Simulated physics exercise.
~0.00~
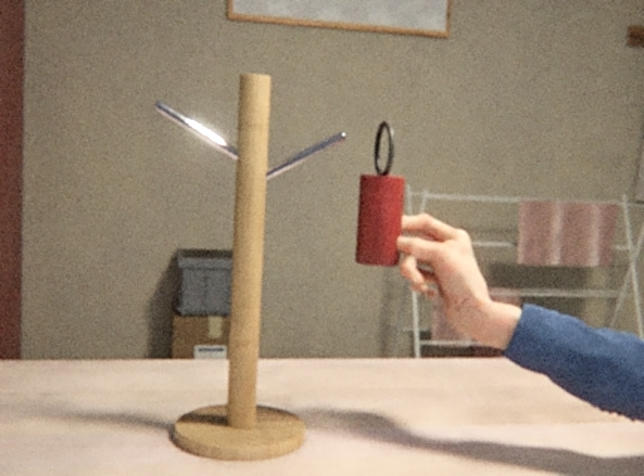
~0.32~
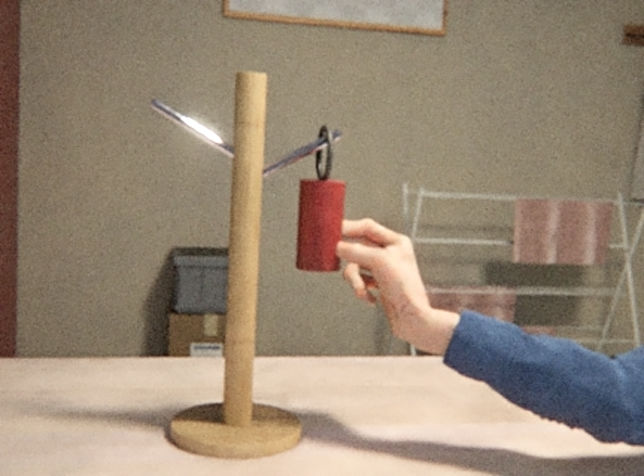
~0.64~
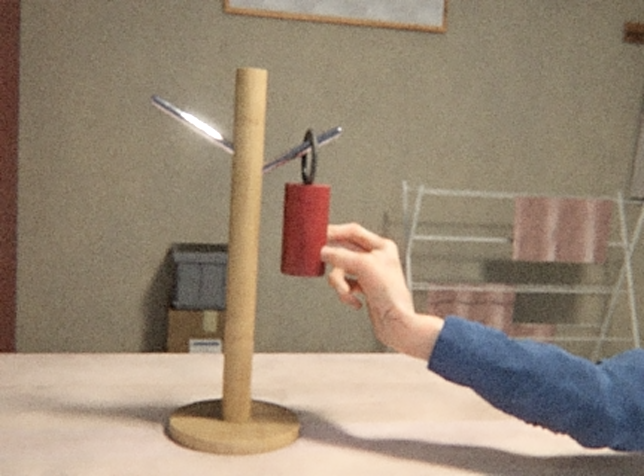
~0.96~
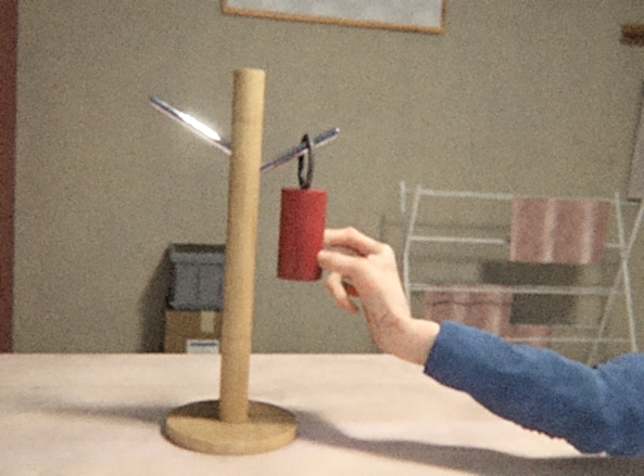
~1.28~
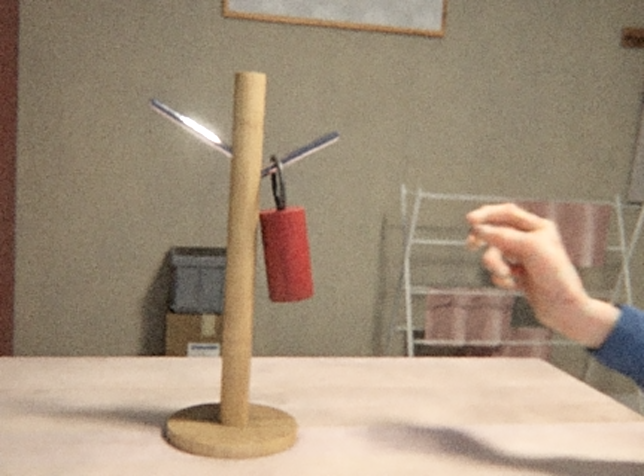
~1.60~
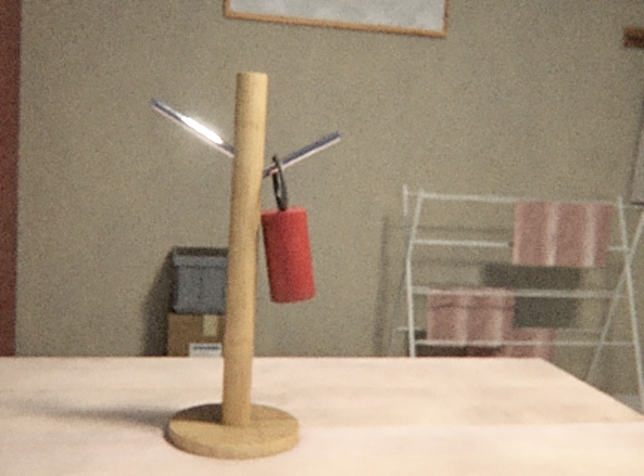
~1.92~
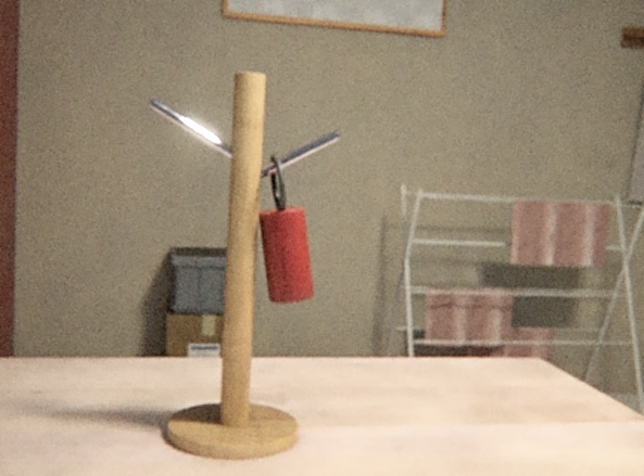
Red cylindrical lantern being hooked by hand onto a wooden stand's right peg, sliding toward the post and hanging there slightly tilted.
